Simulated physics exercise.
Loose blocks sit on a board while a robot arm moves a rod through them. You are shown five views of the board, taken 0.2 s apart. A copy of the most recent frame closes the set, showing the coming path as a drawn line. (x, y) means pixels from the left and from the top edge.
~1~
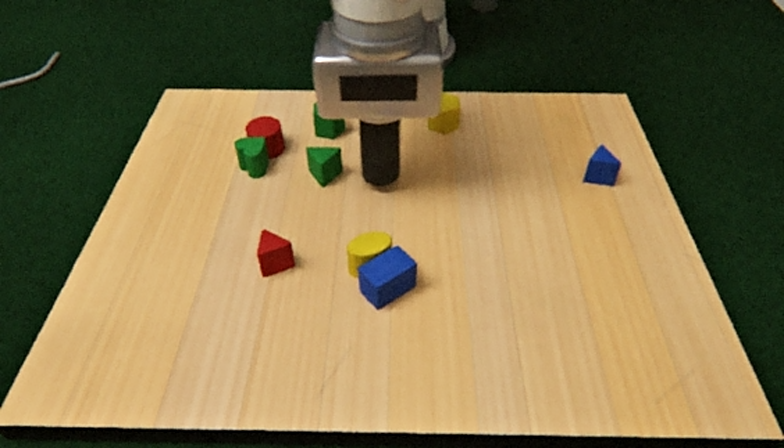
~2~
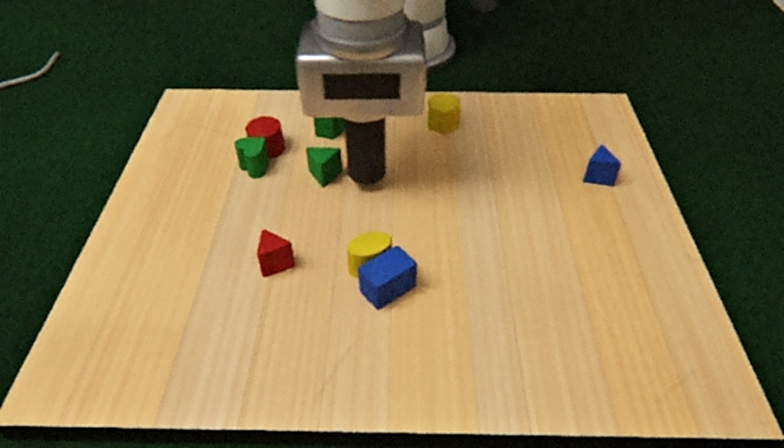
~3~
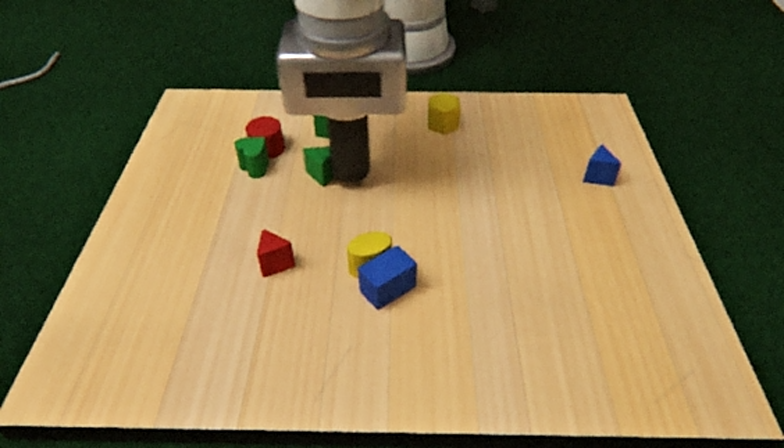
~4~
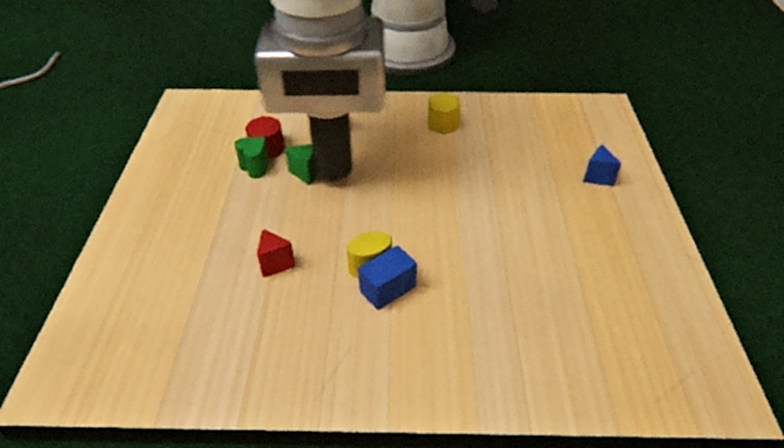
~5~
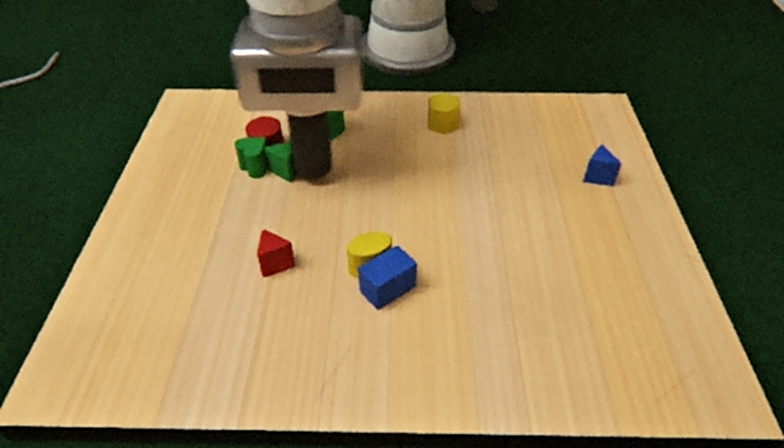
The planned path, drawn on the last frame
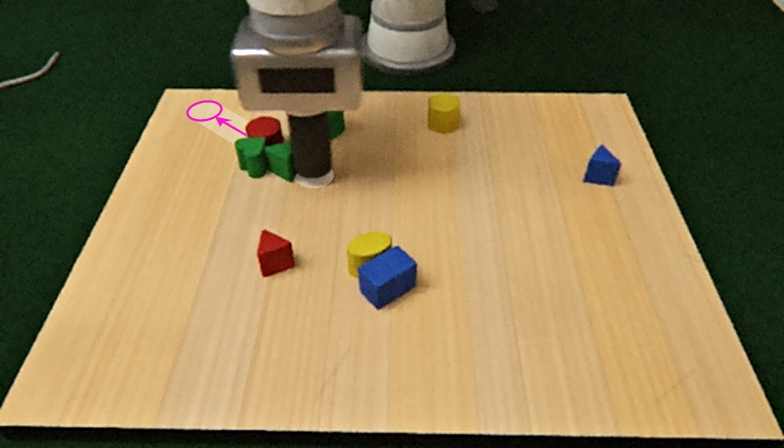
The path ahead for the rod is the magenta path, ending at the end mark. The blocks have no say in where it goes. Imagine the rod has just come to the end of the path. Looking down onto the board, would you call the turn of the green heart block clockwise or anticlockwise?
From the top, the block rotates clockwise.
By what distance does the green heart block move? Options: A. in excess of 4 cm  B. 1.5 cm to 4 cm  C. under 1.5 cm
It's B.
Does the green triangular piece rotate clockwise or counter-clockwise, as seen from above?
Prediction: Counterclockwise.
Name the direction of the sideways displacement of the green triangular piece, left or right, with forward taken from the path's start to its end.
Pushed left.
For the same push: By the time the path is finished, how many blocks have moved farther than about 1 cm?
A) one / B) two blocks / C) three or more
C - three or more.
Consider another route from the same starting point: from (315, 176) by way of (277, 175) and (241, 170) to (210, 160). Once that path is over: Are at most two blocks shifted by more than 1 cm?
It seems so.
The line goes in a line from (315, 176) to (205, 111).
The first path, step by step. One third of the way, rod (272, 142); green heart block (230, 145), turned 30° clockwise; red disc (245, 116); green triangular piece (255, 147), turned 60° anticlockwise.
Two thirds of the way, rod (236, 122); green heart block (230, 145), turned 30° clockwise; red disc (209, 97); green triangular piece (255, 147), turned 60° anticlockwise.
At the end, rod (202, 102); green heart block (230, 145), turned 30° clockwise; red disc (172, 80); green triangular piece (255, 147), turned 60° anticlockwise; green five-sided block unmoved.
